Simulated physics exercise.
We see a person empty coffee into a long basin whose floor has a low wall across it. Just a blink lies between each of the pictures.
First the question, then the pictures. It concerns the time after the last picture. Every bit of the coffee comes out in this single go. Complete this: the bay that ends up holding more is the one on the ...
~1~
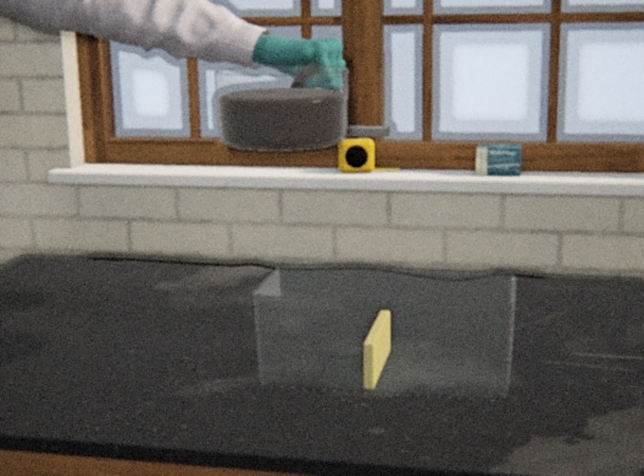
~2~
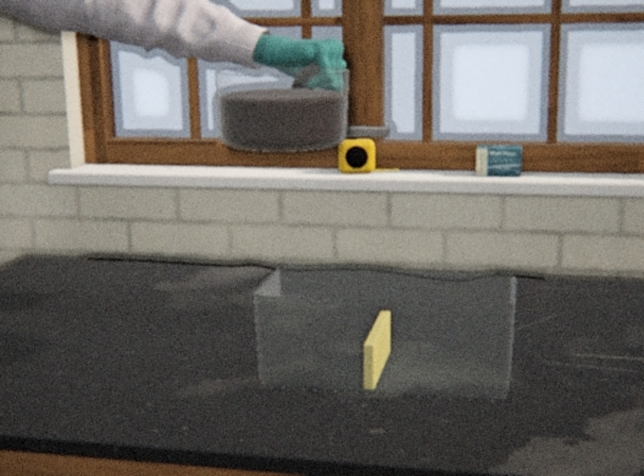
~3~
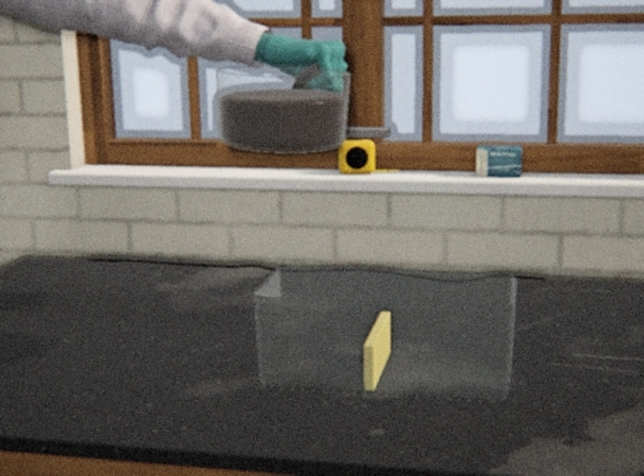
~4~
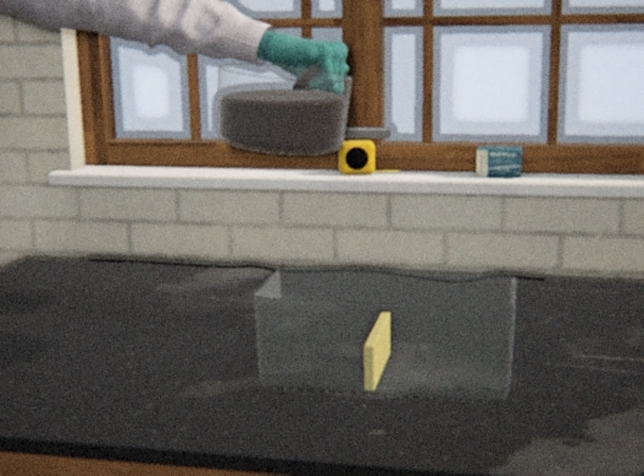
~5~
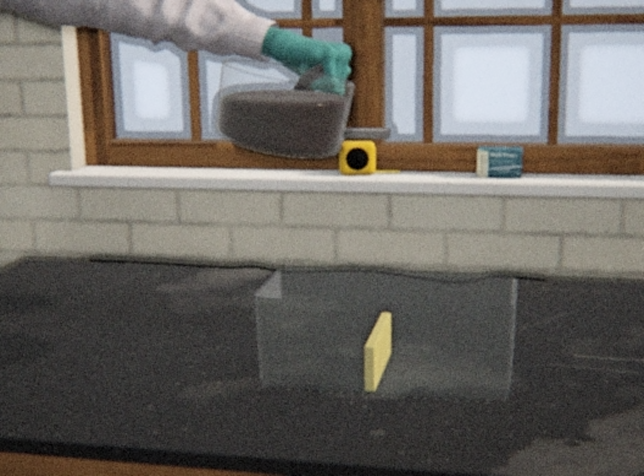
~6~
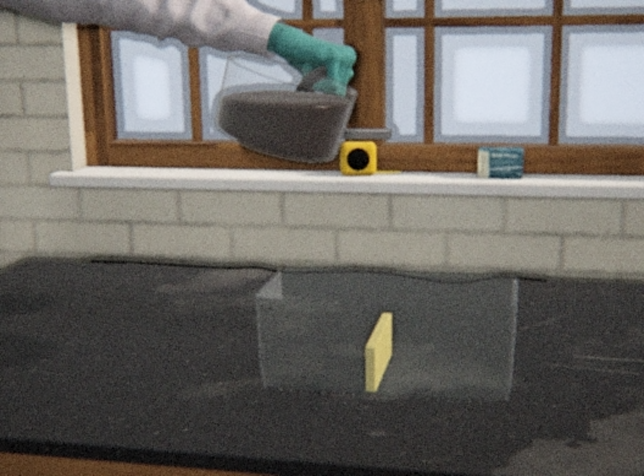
... right.
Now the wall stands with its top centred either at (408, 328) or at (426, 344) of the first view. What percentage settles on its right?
In turn 35 and 20 in a hundred.
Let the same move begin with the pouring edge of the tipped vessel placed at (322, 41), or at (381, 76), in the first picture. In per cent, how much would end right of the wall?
55 and 90 in a hundred.
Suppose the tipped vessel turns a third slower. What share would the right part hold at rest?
It comes to 75 per cent or so.
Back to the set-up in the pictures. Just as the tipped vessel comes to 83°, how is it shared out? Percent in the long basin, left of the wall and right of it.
0 % left, 5 % right.
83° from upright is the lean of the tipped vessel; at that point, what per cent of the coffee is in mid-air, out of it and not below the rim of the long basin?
Share out of both vessels: Approx. 45 %.
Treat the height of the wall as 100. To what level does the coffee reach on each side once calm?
On the left 30 %, on the right 60 %.
A moment on, the tilt is 83° and 49 per cent is still to pour, 0 is left of the wall and 5 right of it.
Next, the tilt is 115° and 6 per cent is still to pour, 11 is left of the wall and 67 right of it.
Then the tilt is 116° and 0 per cent is still to pour, 29 is left of the wall and 68 right of it.
Later the tilt is 116° and 0 per cent is still to pour, 29 is left of the wall and 68 right of it.
In the end 29 per cent lies left of the wall, 68 right of it and 2 outside.
